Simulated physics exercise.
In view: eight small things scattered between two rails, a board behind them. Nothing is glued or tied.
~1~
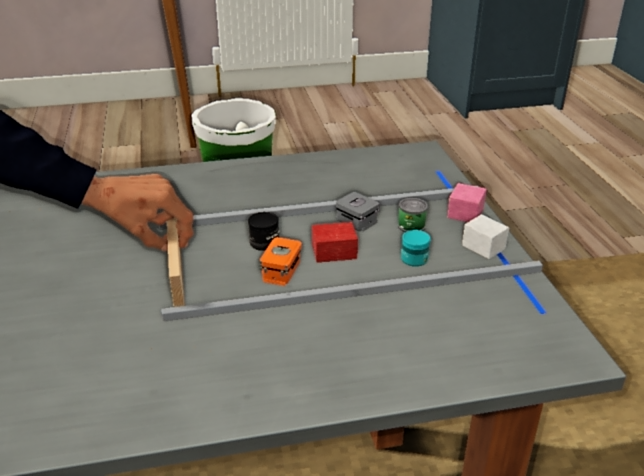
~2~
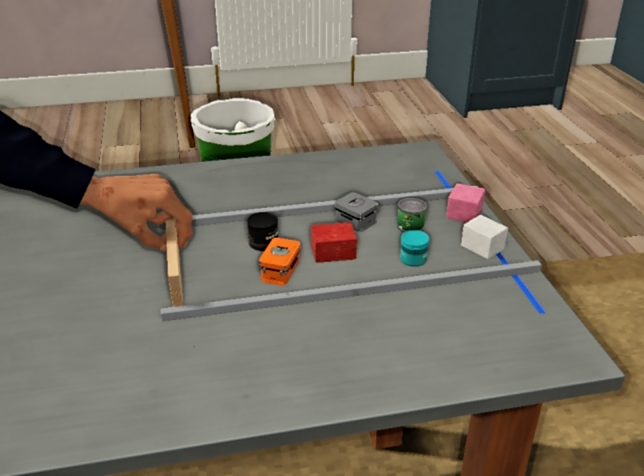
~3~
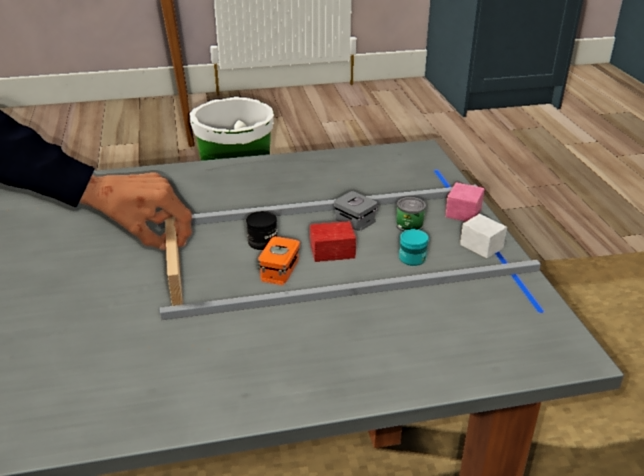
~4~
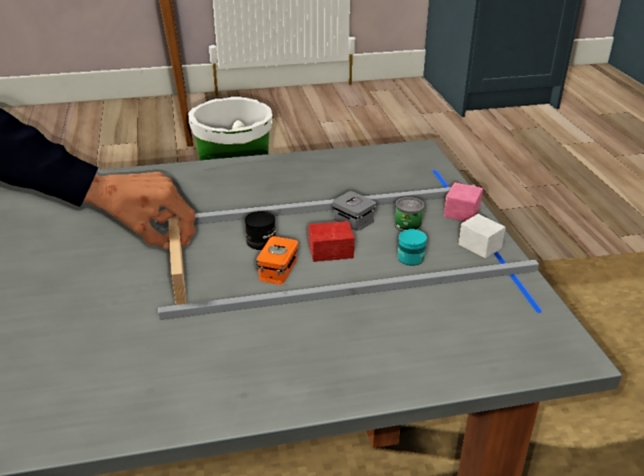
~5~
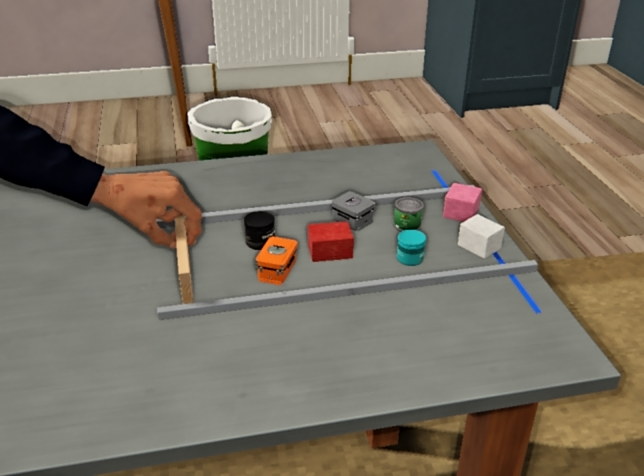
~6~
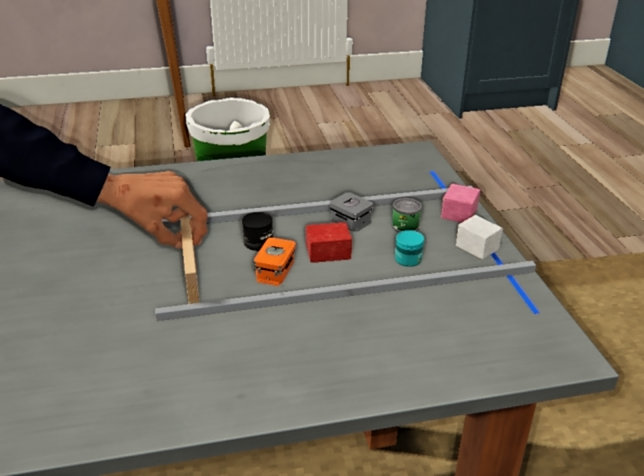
A hand sliding a wooden board slightly right between two rails on a grey table, the small scattered objects ahead staying still.
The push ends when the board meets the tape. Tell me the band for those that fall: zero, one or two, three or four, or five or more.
The number that fall off is five or more.
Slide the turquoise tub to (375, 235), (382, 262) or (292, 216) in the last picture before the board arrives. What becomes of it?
Place by place, it falls; is kept; remains up.
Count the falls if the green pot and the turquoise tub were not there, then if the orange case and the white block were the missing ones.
3 in the first case, 2 in the second.
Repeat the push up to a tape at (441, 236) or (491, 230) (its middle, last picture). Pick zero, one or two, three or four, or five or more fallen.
The falls would be not one; more than four.
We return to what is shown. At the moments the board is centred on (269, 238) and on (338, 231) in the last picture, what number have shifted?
At the one place 2, at the other 4.
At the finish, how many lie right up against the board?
It touches 3.
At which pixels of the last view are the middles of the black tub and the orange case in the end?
About (484, 210), and the other about (499, 233).
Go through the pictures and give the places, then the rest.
The first frame shows pink block (467, 203); white block (485, 237); green pot (412, 216); board (175, 250); tape (483, 231).
The second frame shows white block (484, 237); black tub (263, 231).
The third frame shows green pot (411, 215); red block (333, 241).
The fourth frame shows pink block (464, 203); grey case (354, 211).
The fifth frame shows white block (481, 236); orange case (277, 261).
The sixth frame shows pink block (461, 204); white block (479, 237); green pot (406, 216); board (189, 247); tape (476, 231).
A little later, none off yet; pink block at rest near (461, 204); white block at rest near (479, 237); green pot at rest near (406, 216).
Next, none off yet; pink block shifted about its own width near (480, 197); white block shifted about its own width near (513, 239); green pot shifted well along near (465, 208).
When it is over, the number that fall off is five or more; down, red block, turquoise tub, green pot, white block and pink block.
